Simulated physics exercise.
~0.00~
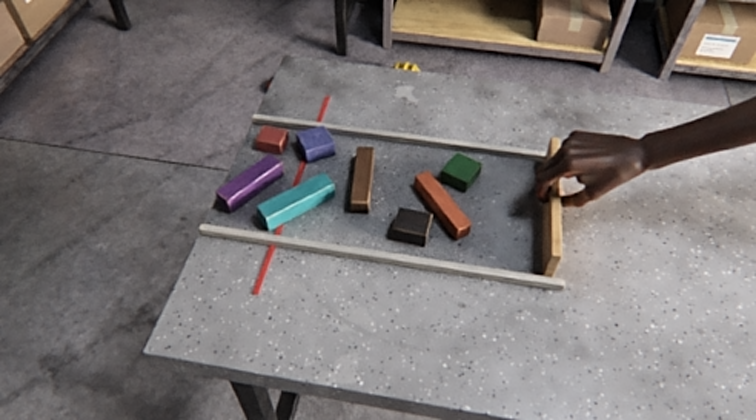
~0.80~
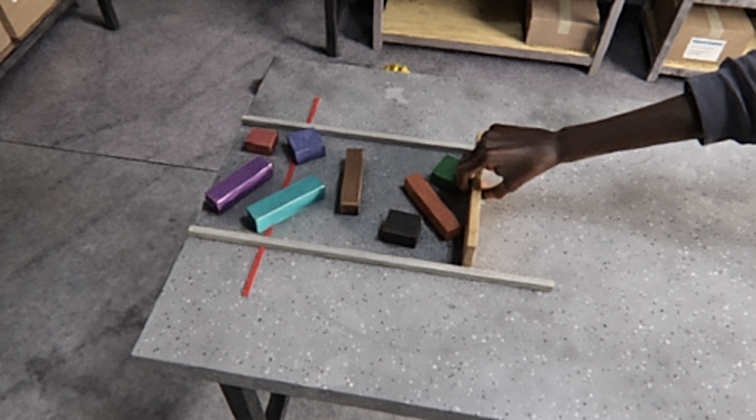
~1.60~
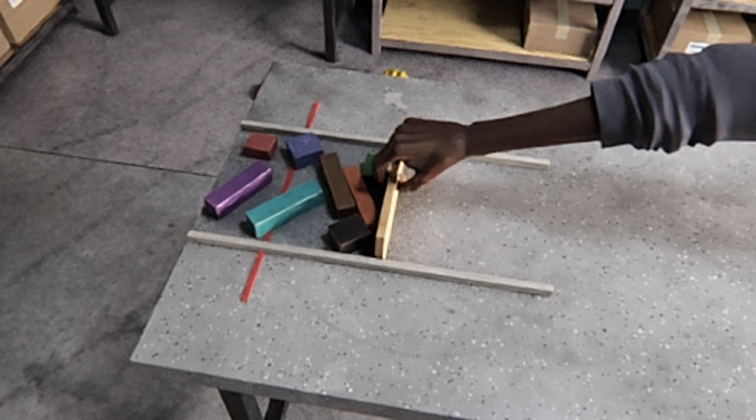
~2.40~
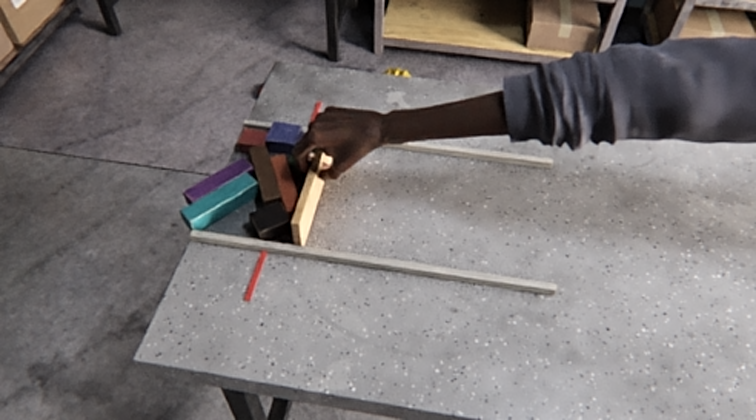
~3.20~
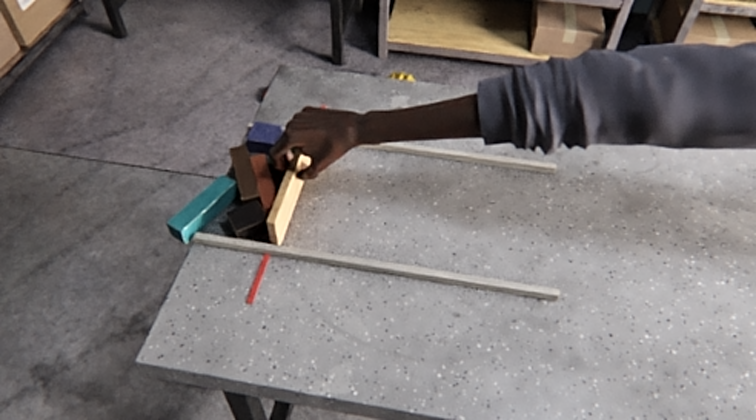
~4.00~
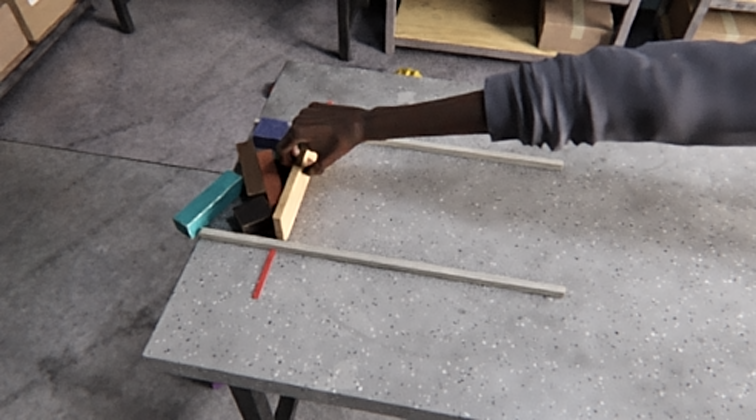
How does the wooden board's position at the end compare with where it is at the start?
At the start the board stands near the right end of the rails, well away from the red tape. By the end it is much farther left, beside the tape and against the bunched pieces.
